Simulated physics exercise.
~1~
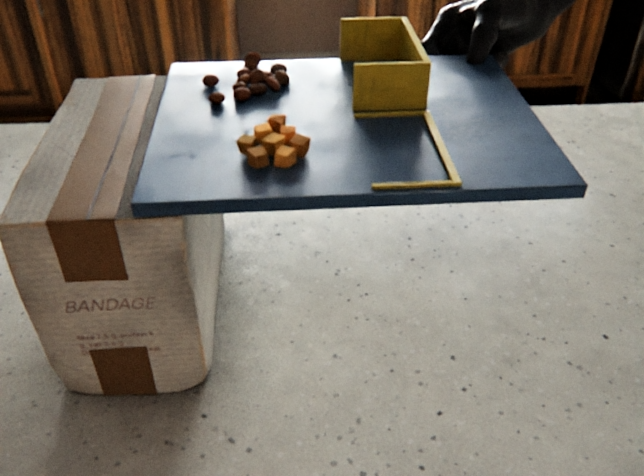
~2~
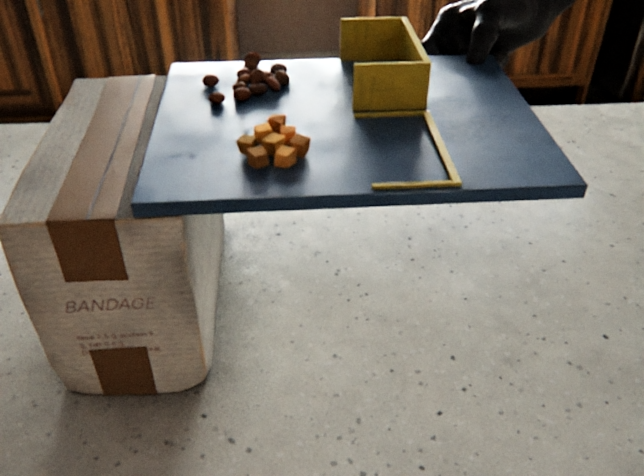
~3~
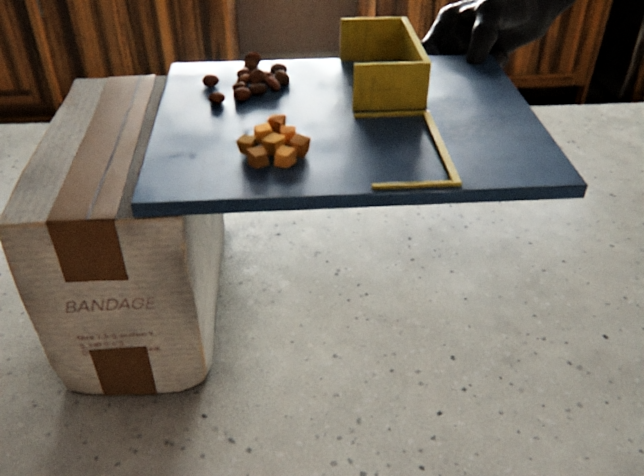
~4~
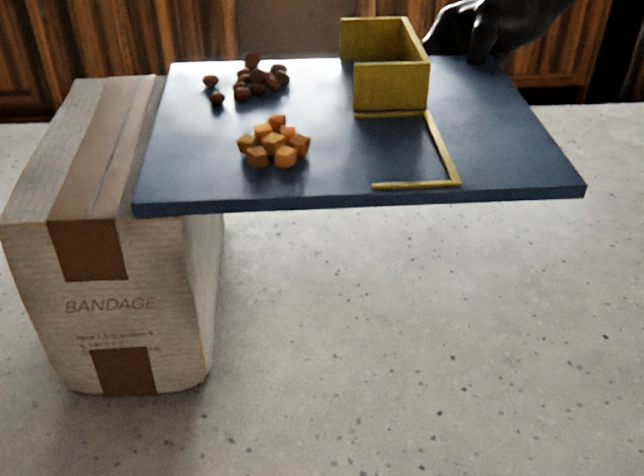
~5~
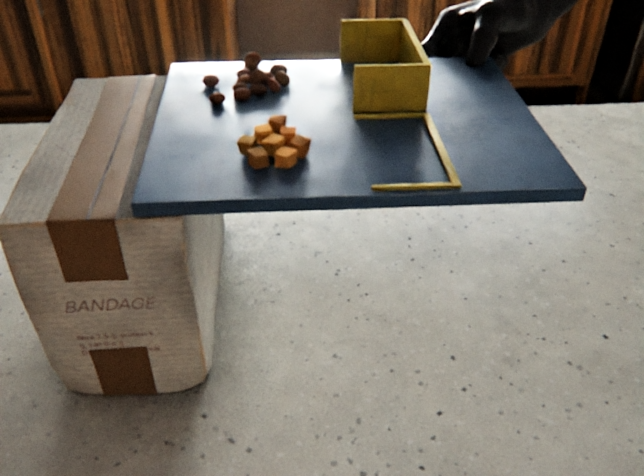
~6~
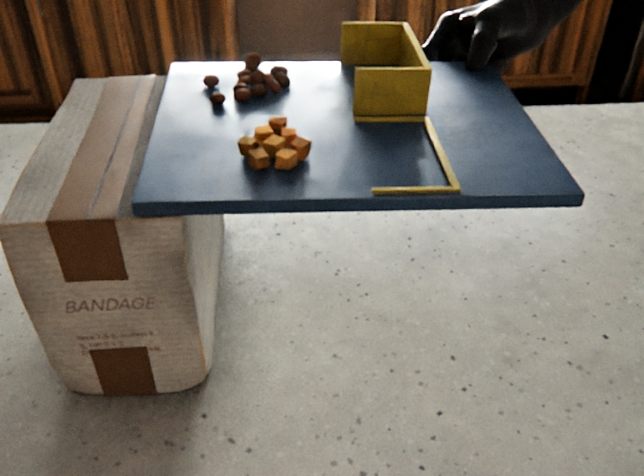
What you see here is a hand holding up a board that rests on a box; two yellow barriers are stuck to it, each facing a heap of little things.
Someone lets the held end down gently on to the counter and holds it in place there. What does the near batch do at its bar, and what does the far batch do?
The near batch clears its bar and the Far batch stays behind its bar.
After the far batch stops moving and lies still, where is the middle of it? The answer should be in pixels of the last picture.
Roughly (357, 185).
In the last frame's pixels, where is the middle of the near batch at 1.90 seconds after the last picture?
I'd say its middle is near (452, 294).
Then, 1.01 s after the last picture, board sloping at 21°; near batch where it was; far batch where it was.
Then, 1.90 s after the last picture, board sloping at 38°; near batch most past its bar; far batch has reached its bar.
Then, 2.66 s after the last picture, board resting at 41°; near batch all past its bar; far batch has reached its bar.
At rest, board resting at 41°; near batch all past its bar; far batch gathered behind its bar.
